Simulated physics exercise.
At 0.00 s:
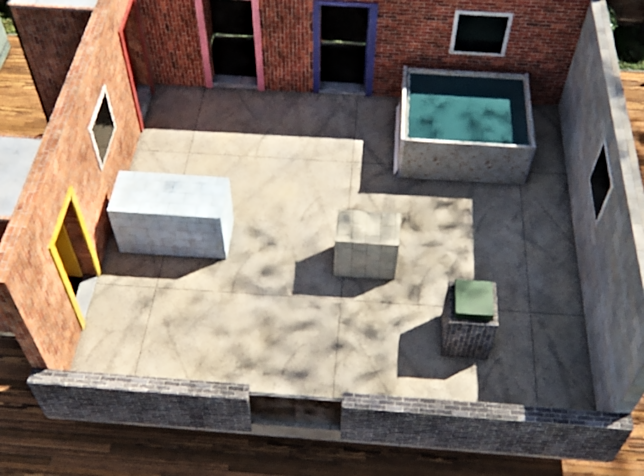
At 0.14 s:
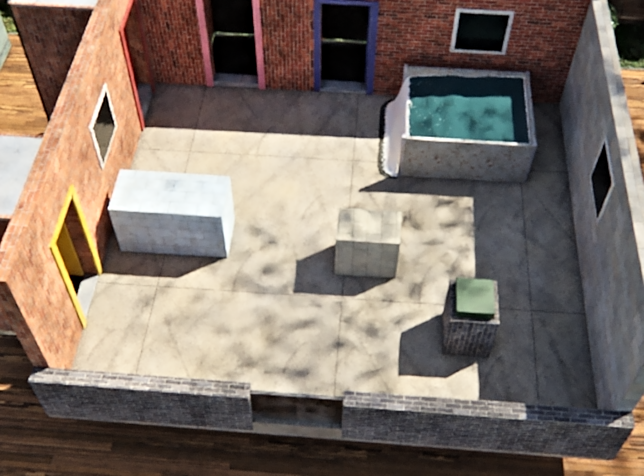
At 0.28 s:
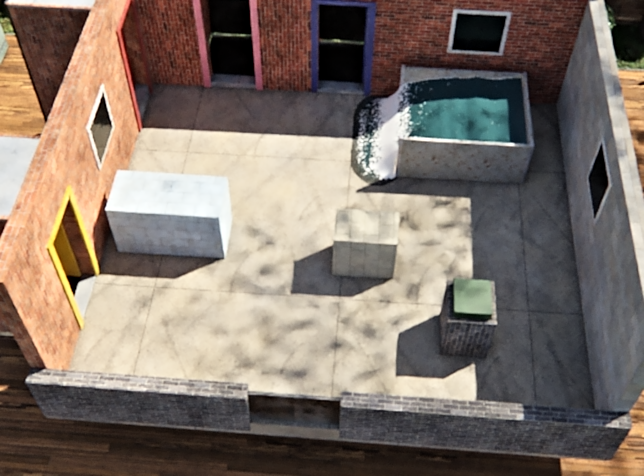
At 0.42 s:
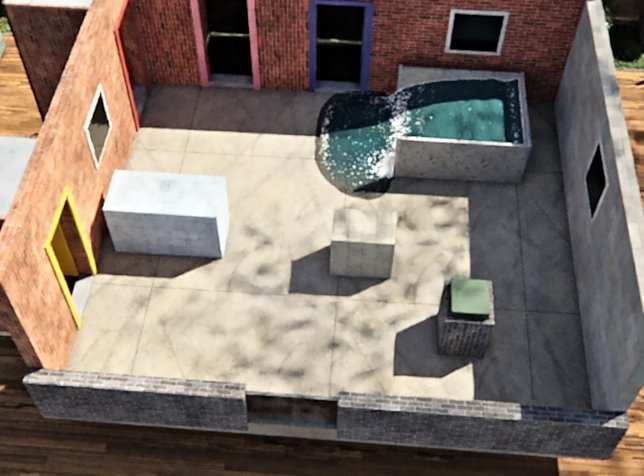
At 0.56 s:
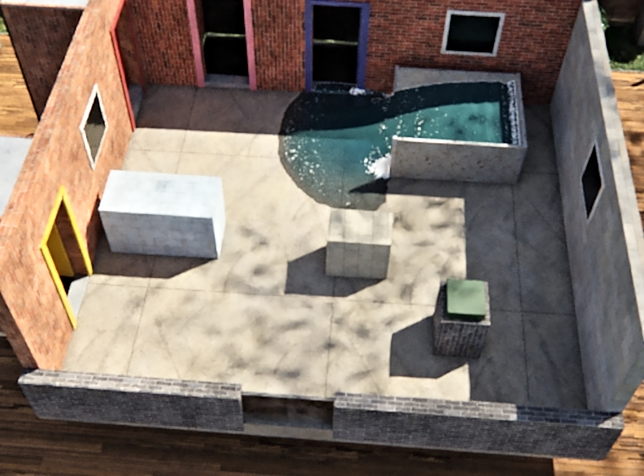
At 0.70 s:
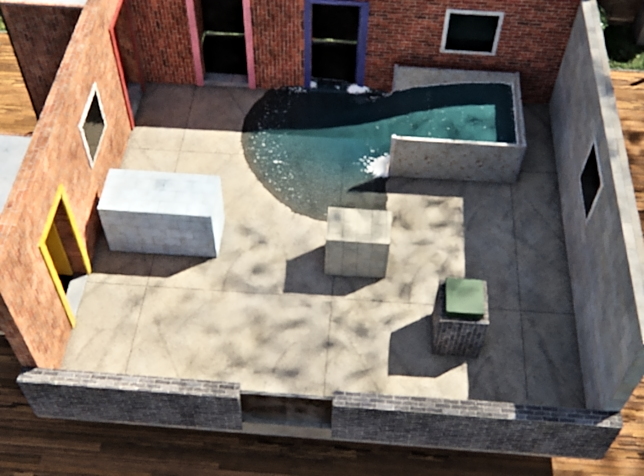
To begin with, still teal water fills an open concrete tank at the back right of a walled court. Then the tank's left side gives way and water pours out through the gap, foaming onto the floor, before spreading leftward and forward in a widening rounded pool near the pale blocks.
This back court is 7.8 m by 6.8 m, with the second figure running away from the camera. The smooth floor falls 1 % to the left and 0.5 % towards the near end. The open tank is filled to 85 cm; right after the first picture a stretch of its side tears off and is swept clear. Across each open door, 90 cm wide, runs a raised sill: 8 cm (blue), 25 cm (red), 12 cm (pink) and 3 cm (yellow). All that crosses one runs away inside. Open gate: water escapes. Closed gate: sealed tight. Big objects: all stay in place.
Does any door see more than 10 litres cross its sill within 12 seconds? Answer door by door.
Taking each door, the blue door does; the red door does; the pink door does; the yellow door does.
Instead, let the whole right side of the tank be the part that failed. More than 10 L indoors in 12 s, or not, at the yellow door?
Then: Yellow beyond it.
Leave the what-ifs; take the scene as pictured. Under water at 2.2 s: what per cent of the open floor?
Roughly 40 % of the floor is wet.
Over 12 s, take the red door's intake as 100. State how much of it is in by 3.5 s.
Some 90 in a hundred.
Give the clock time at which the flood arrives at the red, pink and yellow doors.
So red at 1.2 s, pink at 0.9 s, and yellow at 2.4 s.
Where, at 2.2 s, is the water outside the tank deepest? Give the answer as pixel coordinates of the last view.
About (140, 106).
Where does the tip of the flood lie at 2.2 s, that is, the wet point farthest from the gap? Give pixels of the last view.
Point: Roughly (92, 265) in the last view.
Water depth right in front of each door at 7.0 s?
Blue 12 cm, red 14 cm, pink 12 cm, yellow 3 cm.
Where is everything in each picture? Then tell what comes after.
Still water, 85 cm deep, in the open tank at (466, 109), in the first picture.
The front is at (397, 102), 1.0 m from the gap at (404, 125); 0.5 m2 of floor is under water; 85 cm left at the back of the open tank, in the second picture.
The front is at (376, 97), 1.2 m from the gap at (401, 128); 1.5 m2 of floor is under water; 85 cm left at the back of the open tank, in the third picture.
The front is at (345, 189), 1.6 m from the gap at (398, 129); 3.1 m2 of floor is under water; 79 cm left at the back of the open tank, in the fourth picture.
Water pours out at (394, 131) and has run 2.1 m, to (291, 111); typically 10 cm deep outside, 72 cm at the open tank's back, in the fifth picture.
Water pours out at (393, 130) and has run 2.7 m, to (246, 144); typically 9 cm deep outside, 72 cm at the open tank's back, in the sixth picture.
After 1.4 s water covers 35 % of the floor and is deepest (38 cm) near (145, 86); blue door 19 cm at the sill, 26 L in, red door 31 cm at the sill, 0 L in, pink door 12 cm at the sill, 0 L in, yellow door not reached.
After 2.2 s water covers 40 % of the floor and is deepest (50 cm) near (140, 106); blue door 16 cm at the sill, 69 L in, red door 47 cm at the sill, 48 L in, pink door 15 cm at the sill, 1 L in, yellow door not reached.
After 3.5 s water covers 50 % of the floor and is deepest (36 cm) near (114, 191); blue door 10 cm at the sill, 99 L in, red door 33 cm at the sill, 164 L in, pink door 9 cm at the sill, 4 L in, yellow door 6 cm at the sill, 2 L in.
After 7.0 s water covers 70 % of the floor and is deepest (16 cm) near (130, 208); blue door 12 cm at the sill, 108 L in, red door 14 cm at the sill, 180 L in, pink door 12 cm at the sill, 47 L in, yellow door 3 cm at the sill, 8 L in.
After 12.0 s water covers 100 % of the floor and is deepest (10 cm) near (54, 393); blue door 4 cm at the sill, 117 L in, red door 9 cm at the sill, 180 L in, pink door 7 cm at the sill, 48 L in, yellow door 7 cm at the sill, 22 L in.
